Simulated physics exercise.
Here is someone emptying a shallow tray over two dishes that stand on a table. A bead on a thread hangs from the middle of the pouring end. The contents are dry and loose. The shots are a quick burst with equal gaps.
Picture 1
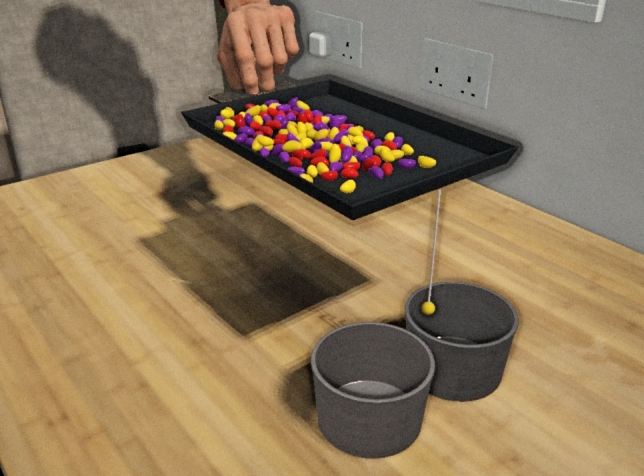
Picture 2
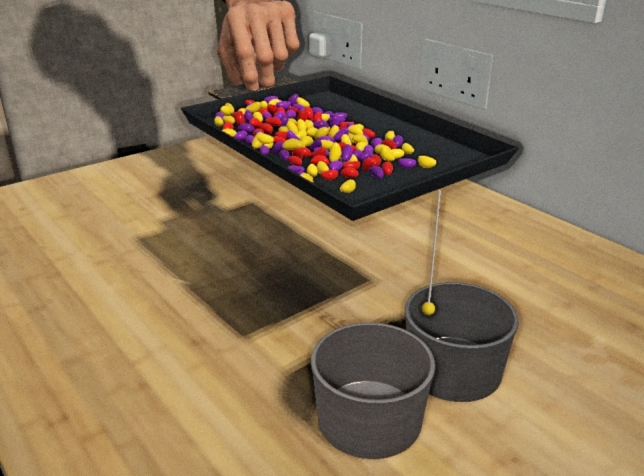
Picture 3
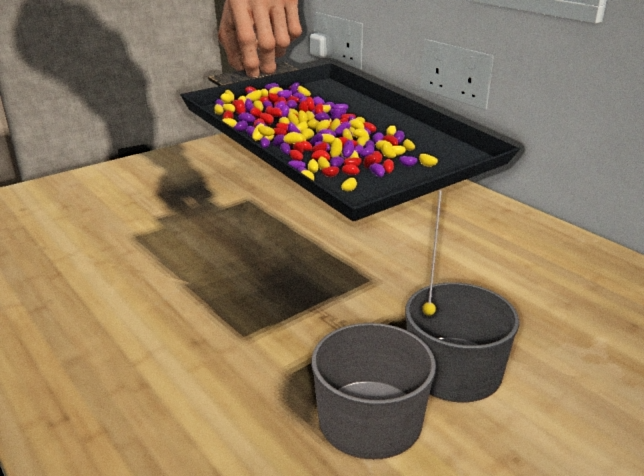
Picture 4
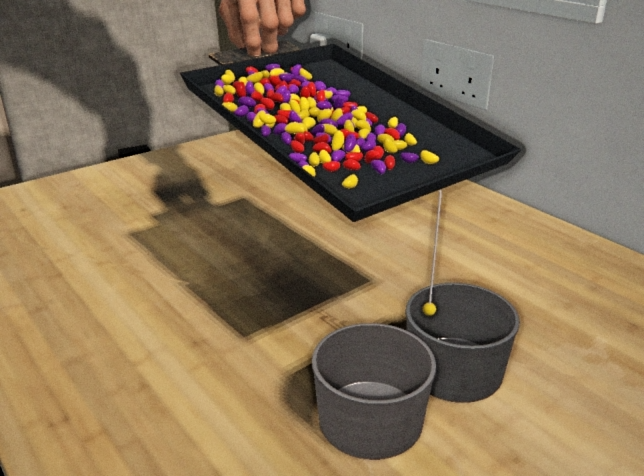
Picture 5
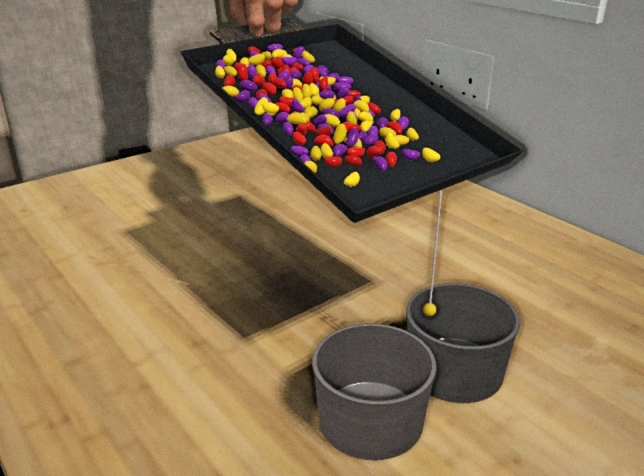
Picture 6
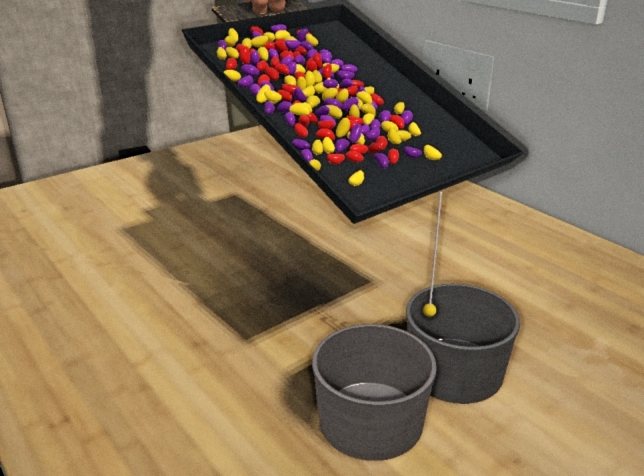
In the video, a hand gradually raises the far end of a dark tray of red, yellow and purple jelly beans above two grey dishes, steepening its tilt while the beans stay bunched and a yellow bead hangs nearly still.
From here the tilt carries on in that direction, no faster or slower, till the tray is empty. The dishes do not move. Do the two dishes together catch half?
In the dishes lies less than half of it.
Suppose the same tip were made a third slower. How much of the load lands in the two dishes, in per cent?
Some 50 per cent.
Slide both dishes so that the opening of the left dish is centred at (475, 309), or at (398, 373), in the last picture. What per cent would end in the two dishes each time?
Roughly 10 per cent, and 70 per cent.
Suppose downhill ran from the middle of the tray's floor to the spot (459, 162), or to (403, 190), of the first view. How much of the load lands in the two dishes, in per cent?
Near 40 % and 40 %.
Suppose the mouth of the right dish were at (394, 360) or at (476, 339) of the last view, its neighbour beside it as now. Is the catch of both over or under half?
One: Not half. Two: Above a half.
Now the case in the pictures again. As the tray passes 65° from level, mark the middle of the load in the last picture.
Roughly at (429, 173).
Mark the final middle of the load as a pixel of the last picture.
Close to (476, 433).
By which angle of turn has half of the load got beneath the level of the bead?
Roughly 85°.
Soon, tray tipped steeply; most on the tray; a small part in the air.
A while on, tray tipped past a quarter turn; a stray few on the tray; a small part in the left dish; a small part in the right dish; about half outside both; about a quarter in the air.
Towards the end, tray tipped past a quarter turn; about a quarter in the left dish; a small part in the right dish; about two thirds outside both.
Finally, tray tipped past a quarter turn; about a quarter in the left dish; a small part in the right dish; about two thirds outside both.
